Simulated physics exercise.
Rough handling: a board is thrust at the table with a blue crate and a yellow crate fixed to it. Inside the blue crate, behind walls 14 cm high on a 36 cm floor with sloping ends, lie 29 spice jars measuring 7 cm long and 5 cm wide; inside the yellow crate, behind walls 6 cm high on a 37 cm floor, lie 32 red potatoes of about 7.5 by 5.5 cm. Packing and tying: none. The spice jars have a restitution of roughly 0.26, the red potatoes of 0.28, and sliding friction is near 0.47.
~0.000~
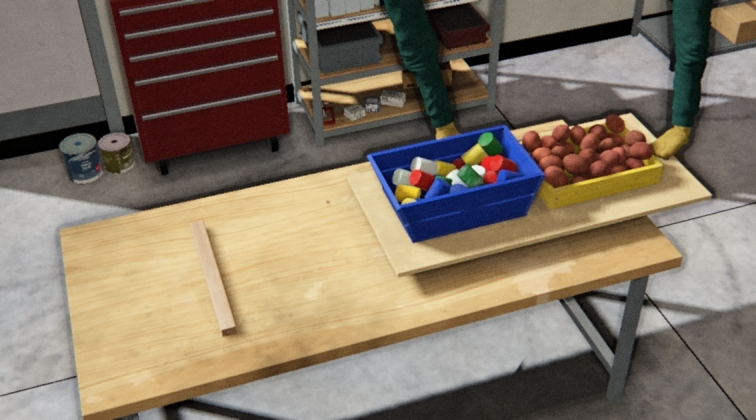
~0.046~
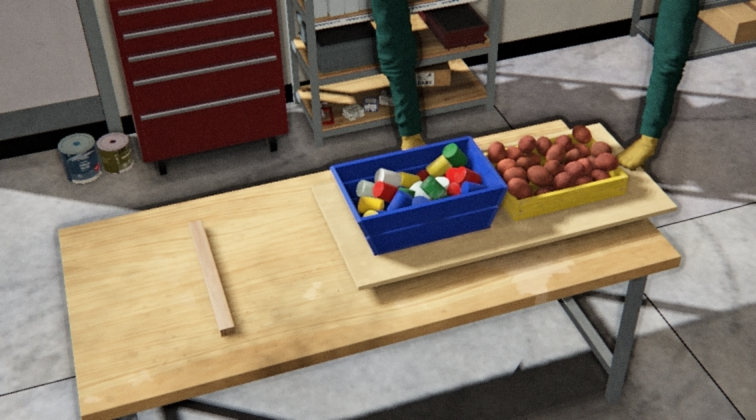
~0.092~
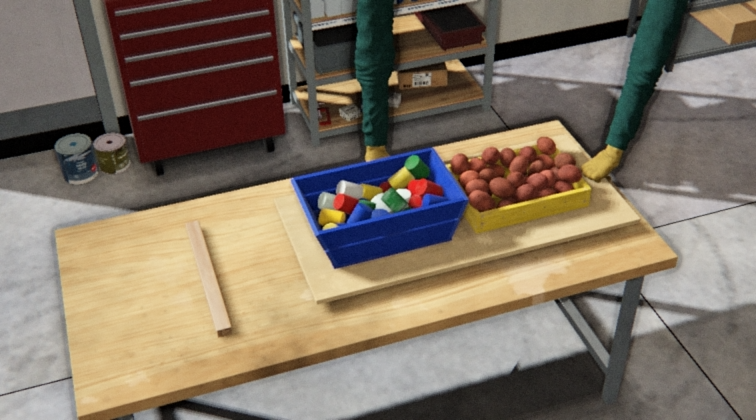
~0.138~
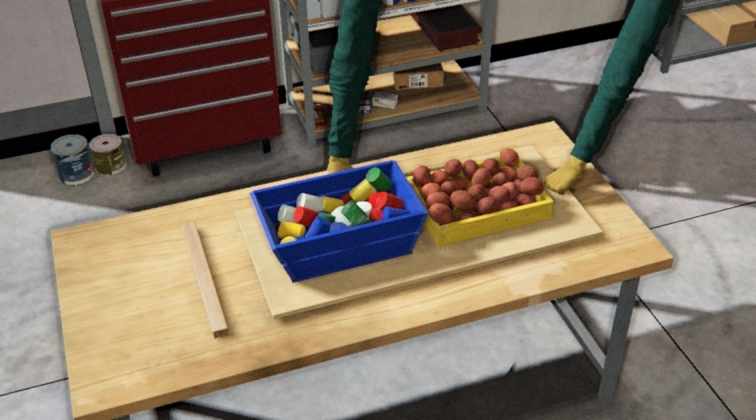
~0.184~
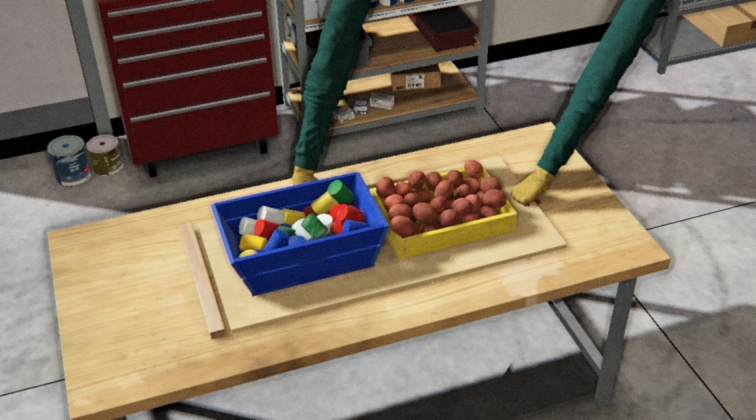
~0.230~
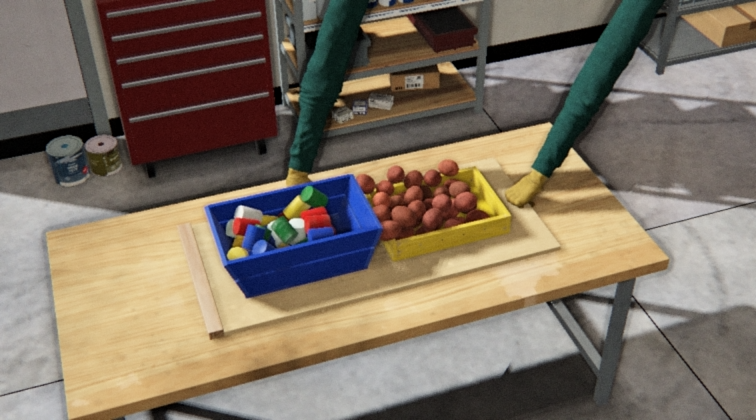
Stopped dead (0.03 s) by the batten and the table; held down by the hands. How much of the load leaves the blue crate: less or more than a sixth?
Short of a sixth of the load.
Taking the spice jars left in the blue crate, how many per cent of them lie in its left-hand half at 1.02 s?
Close to 70 percent, I reckon.
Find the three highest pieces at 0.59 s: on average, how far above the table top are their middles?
18 cm.
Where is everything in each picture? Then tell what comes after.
In the first frame (each is followed by its nearest rim corner in this view; the camera pans a little), blue crate, (400, 206); yellow crate, (555, 190); 49 cm from landing; none out.
In the second frame, blue crate, (361, 219); yellow crate, (519, 201); 37 cm from landing.
In the third frame, blue crate, (319, 233); yellow crate, (480, 214); 25 cm from landing.
In the fourth frame, blue crate, (276, 247); yellow crate, (441, 227); 13 cm from landing.
In the fifth frame, blue crate, (234, 260); yellow crate, (403, 240); landed.
In the sixth frame, blue crate, (227, 263); yellow crate, (397, 242); landed; 3 out, the lowest potato at (388, 231).
After 0.37 s, blue crate 29 in, 0 out and yellow crate 24 in, 8 out.
After 0.59 s, blue crate 28 in, 1 out and yellow crate 23 in, 9 out.
Final count (at 1.02 s), blue crate 28 in, 1 out and yellow crate 23 in, 9 out. Asked share, 1 of 29, 3 per cent.
